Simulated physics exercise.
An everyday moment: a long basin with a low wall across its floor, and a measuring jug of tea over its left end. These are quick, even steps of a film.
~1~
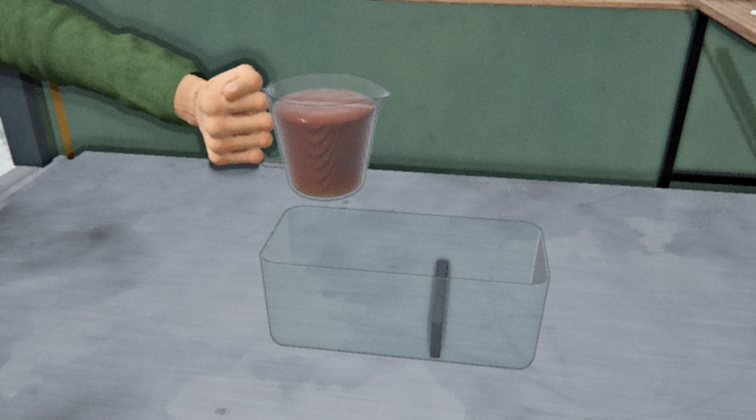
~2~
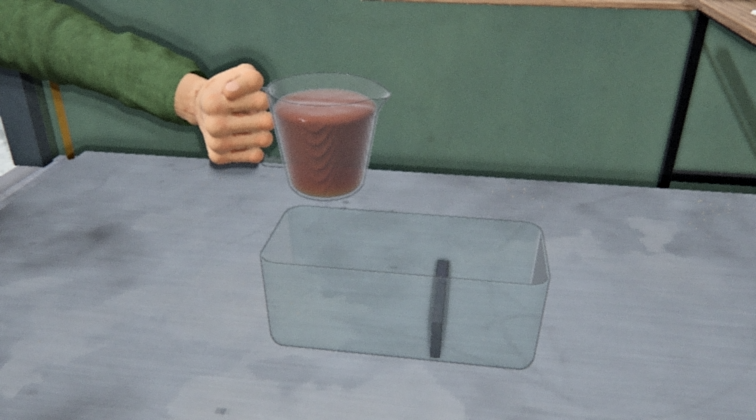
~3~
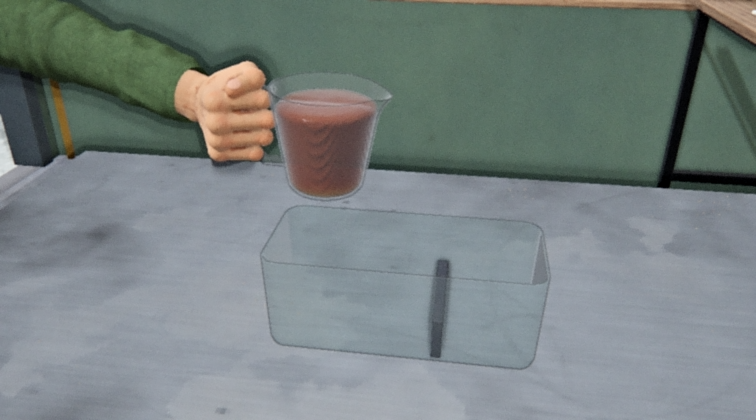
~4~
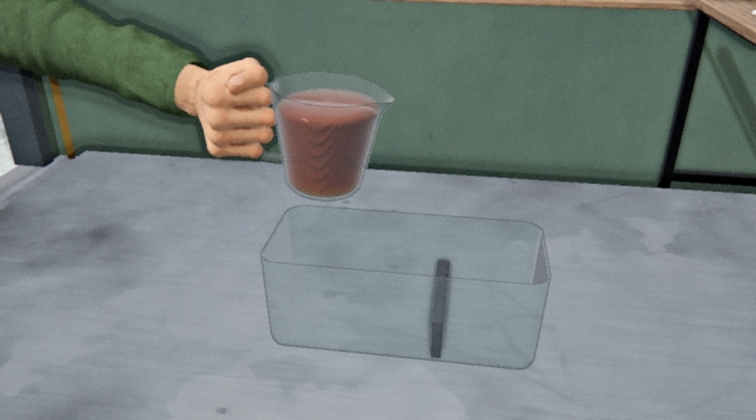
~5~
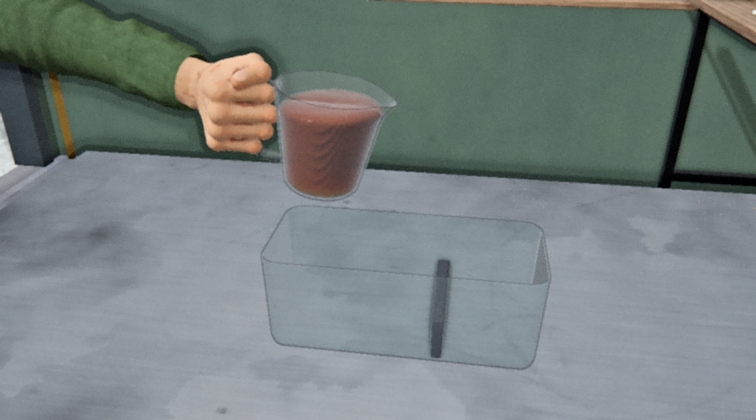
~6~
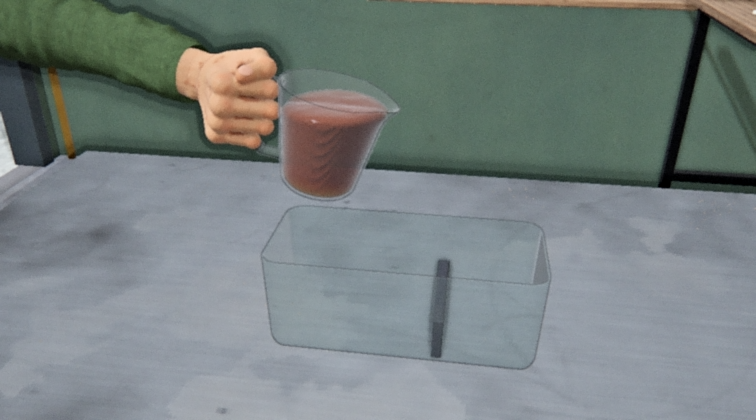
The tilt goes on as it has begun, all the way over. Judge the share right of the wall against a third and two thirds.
In the end from a third to two thirds is right of the wall.
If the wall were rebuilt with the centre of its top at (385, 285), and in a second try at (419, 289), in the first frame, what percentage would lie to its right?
About 95 and 75 per cent.
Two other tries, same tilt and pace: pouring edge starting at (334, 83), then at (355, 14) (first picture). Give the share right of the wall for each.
In turn 5 and 20 in a hundred.
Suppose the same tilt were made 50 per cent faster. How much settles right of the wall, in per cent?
About 30 per cent.
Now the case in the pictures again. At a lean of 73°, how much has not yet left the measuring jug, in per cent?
About 65 per cent.
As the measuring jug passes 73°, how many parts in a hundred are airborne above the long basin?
About 20 per cent.
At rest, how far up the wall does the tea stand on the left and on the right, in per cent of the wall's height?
Near 30 on the left, 40 on the right.
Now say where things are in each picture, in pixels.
Tilt 0°; pouring edge (390, 93); surface from (275, 99) to (378, 105); the long basin's rim runs from (274, 232) to (545, 254); the wall's top is at (440, 290), in the first picture.
Tilt 1°; pouring edge (391, 94); surface from (277, 99) to (378, 106), in the second picture.
Tilt 2°; pouring edge (393, 96); surface from (278, 98) to (379, 106), in the third picture.
Tilt 5°; pouring edge (395, 99); surface from (280, 99) to (381, 108), in the fourth picture.
Tilt 8°; pouring edge (398, 103); surface from (282, 99) to (385, 108), in the fifth picture.
Tilt 13°; pouring edge (401, 109); surface from (286, 101) to (390, 109), in the sixth picture.
A moment on, the tilt is 73° and 65 per cent is still to pour, 2 is left of the wall and 12 right of it.
Next, the tilt is 112° and 6 per cent is still to pour, 42 is left of the wall and 44 right of it.
Then the tilt is 119° and 0 per cent is still to pour, 54 is left of the wall and 44 right of it.
Later the tilt is 119° and 0 per cent is still to pour, 54 is left of the wall and 44 right of it.
Finally, 54 per cent lies left of the wall, 44 right of it and 1 outside.
